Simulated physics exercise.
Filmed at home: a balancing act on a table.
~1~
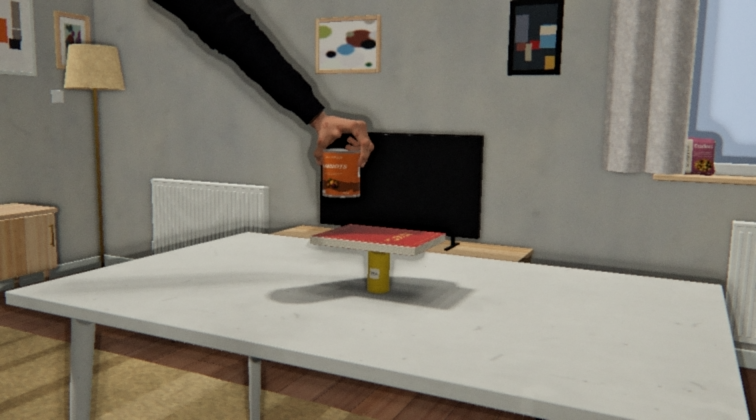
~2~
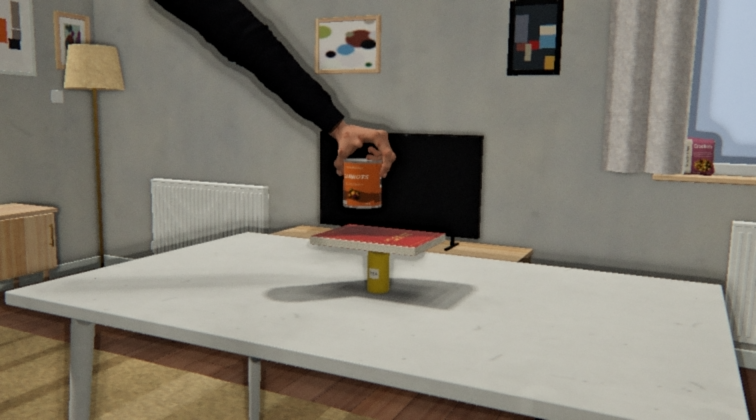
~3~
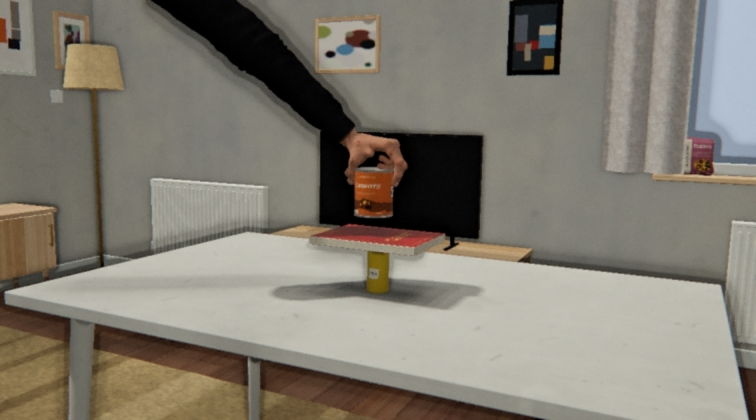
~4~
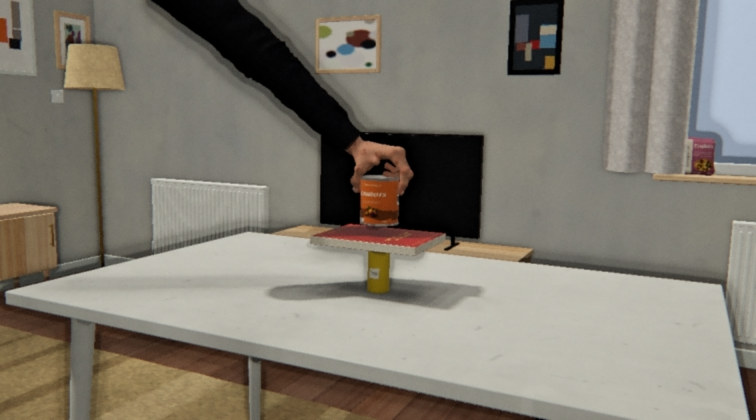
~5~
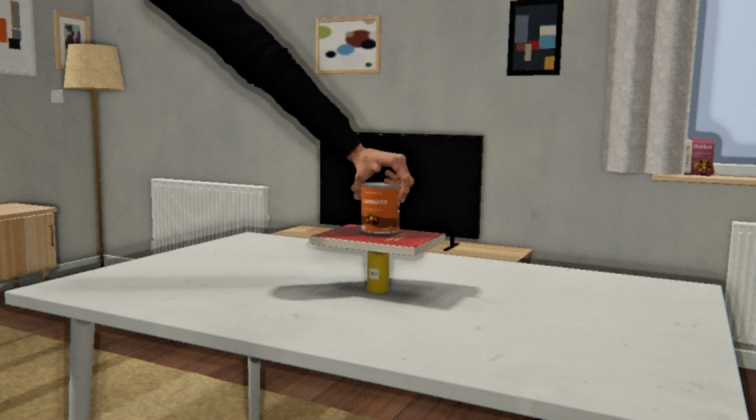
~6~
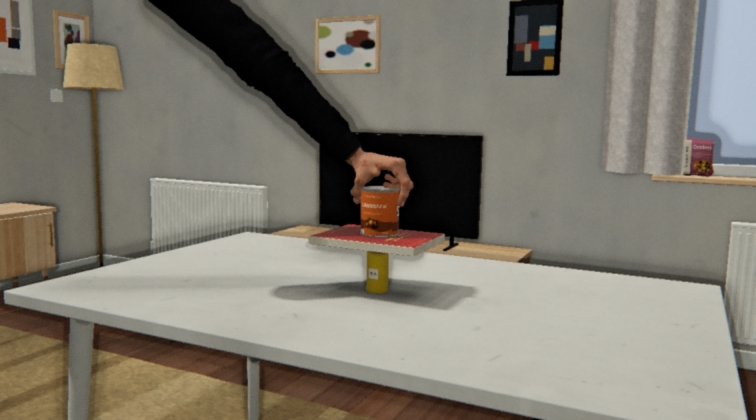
A hand in a dark sleeve lowers an orange tin from the upper left, moving it slightly right above a red book balanced on a small yellow container on a white table. The tin comes down onto the book's cover, directly above the container, with the fingers still gripping it.
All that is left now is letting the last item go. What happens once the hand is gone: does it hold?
Frankly, it's a success, that one.
Then, 0.30 s past the last view, nothing moves.
Then, 0.70 s past the last view, orange tin resting near (380, 212).
Finally, all 3 still in place. Final places as the last picture's camera would see them, orange tin near (380, 212). The stack keeps its balance.
